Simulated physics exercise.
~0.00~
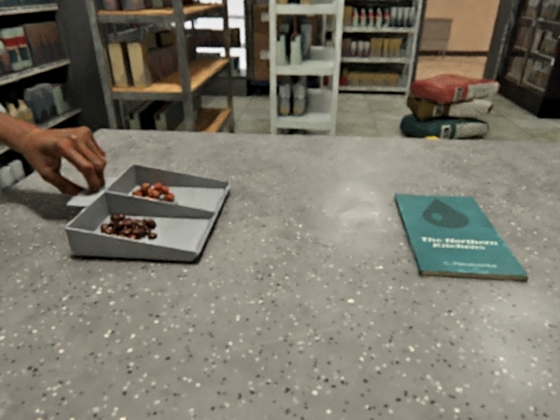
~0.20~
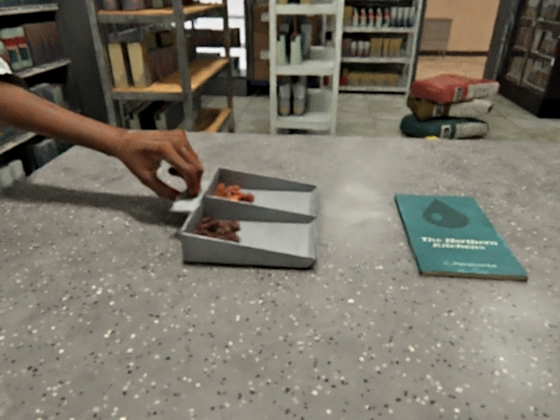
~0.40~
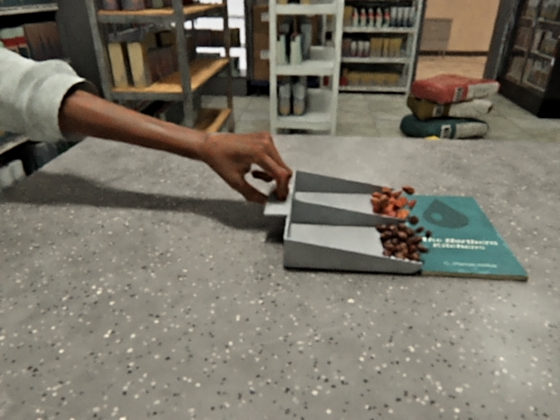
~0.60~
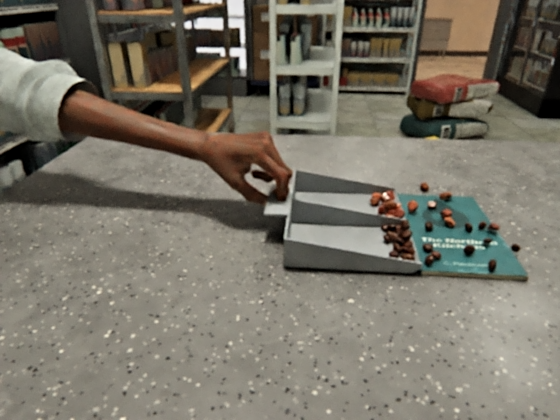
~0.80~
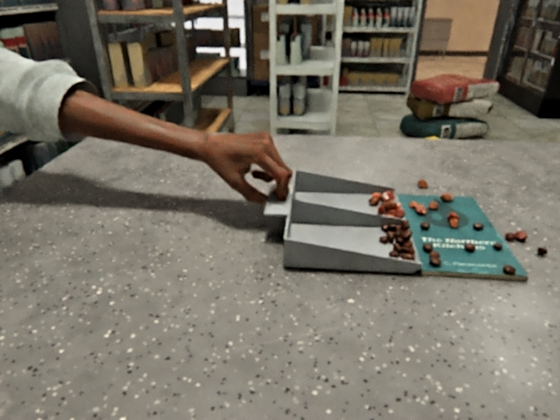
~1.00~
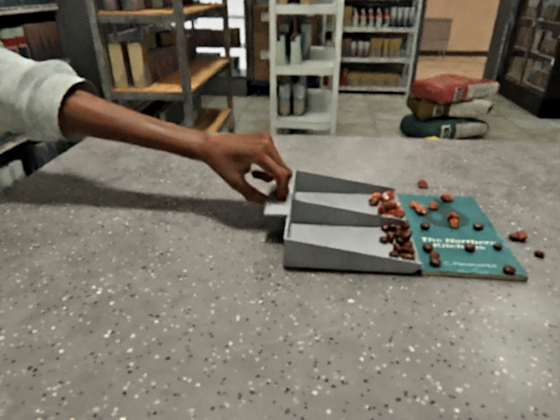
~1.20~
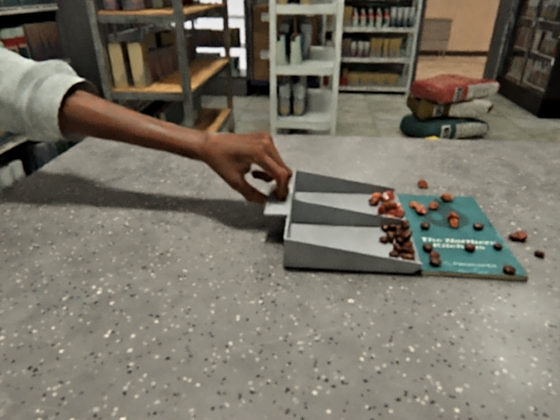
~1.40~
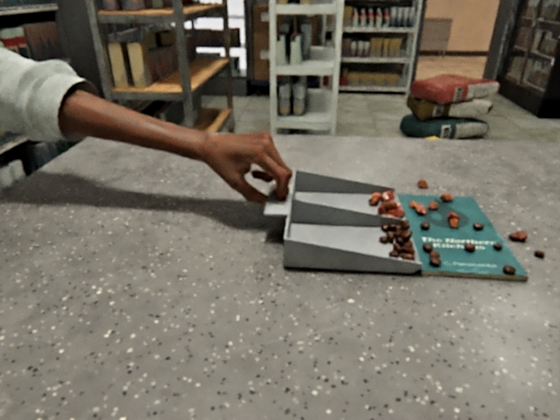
A hand slides a gray tray right to a teal book, spilling some beans over it.
